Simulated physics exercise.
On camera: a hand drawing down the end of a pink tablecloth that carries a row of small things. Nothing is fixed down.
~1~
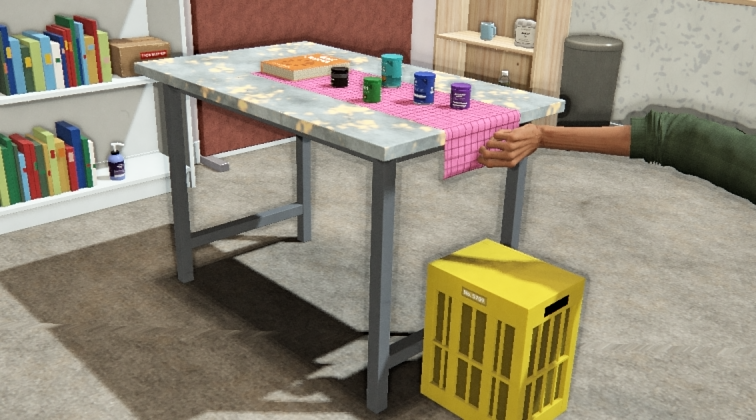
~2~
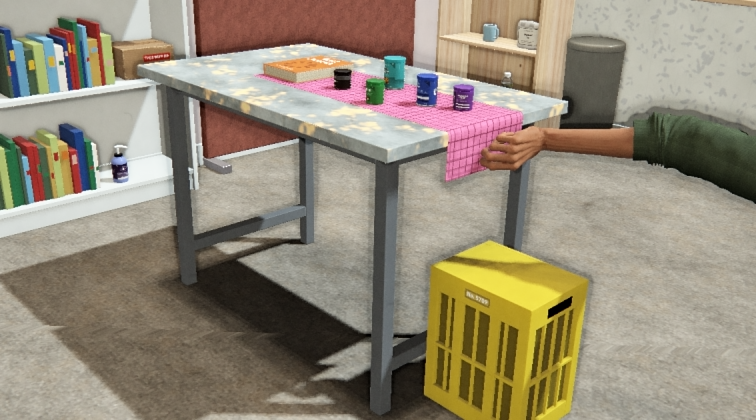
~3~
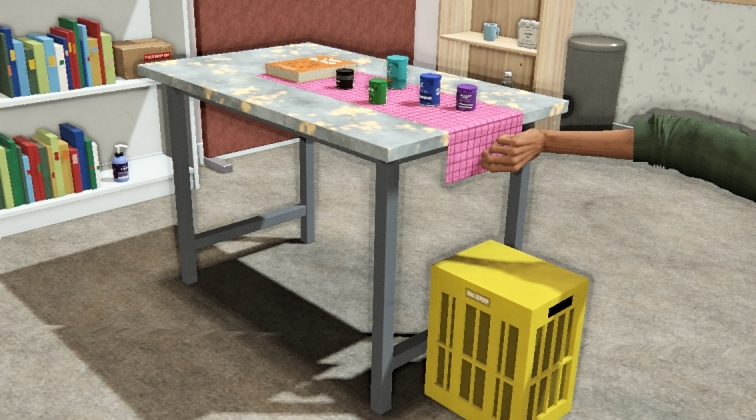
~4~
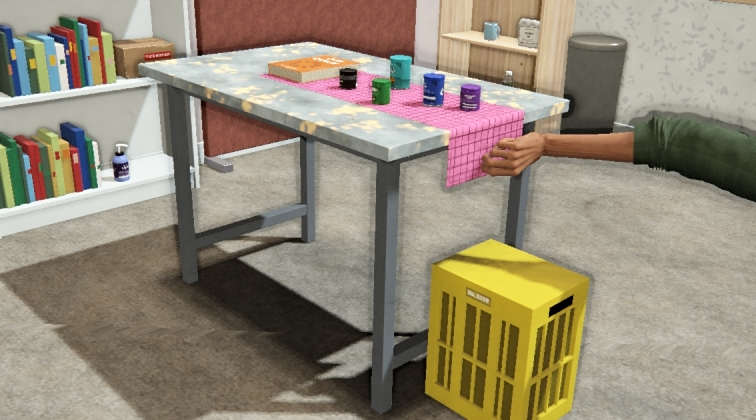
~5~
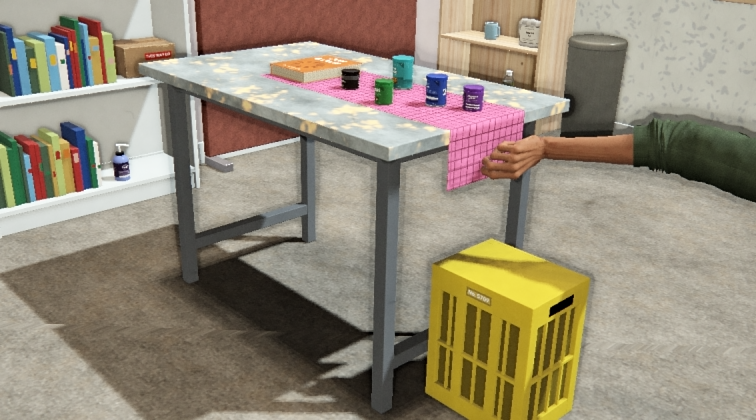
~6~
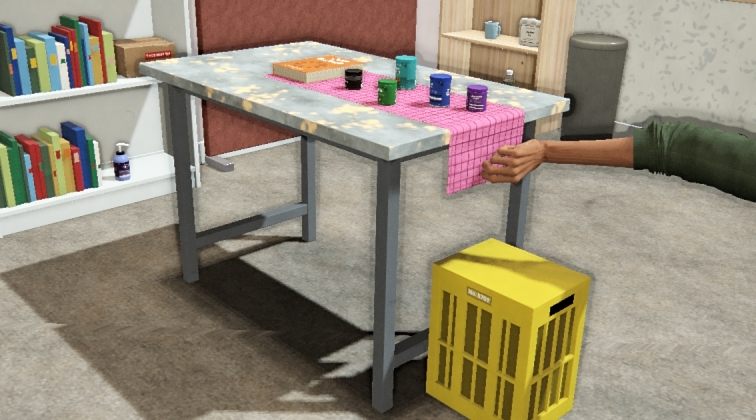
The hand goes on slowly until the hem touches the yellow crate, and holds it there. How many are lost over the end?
Over the edge go two.
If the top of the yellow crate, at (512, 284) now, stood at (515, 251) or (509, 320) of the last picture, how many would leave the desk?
The count: 1 and 3.
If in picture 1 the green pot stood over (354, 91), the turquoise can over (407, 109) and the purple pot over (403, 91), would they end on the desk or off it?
The green pot survives, the turquoise can drops off, the purple pot keeps its place on top.
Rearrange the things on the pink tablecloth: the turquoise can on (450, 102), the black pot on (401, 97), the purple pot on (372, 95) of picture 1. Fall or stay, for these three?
The turquoise can falls, the black pot remains up, the purple pot holds on.
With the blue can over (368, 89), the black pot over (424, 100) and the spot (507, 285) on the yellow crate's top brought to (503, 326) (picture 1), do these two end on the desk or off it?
The blue can remains up, the black pot comes down.
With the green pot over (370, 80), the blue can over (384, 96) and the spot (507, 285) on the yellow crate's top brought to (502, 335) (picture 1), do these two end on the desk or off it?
The green pot remains up, the blue can drops off.
Soon after, hem near (483, 229); purple pot gone.
After that, hem on the crate; purple pot and blue can gone.
In the end, hem on the crate; purple pot and blue can gone. The desk loses two.
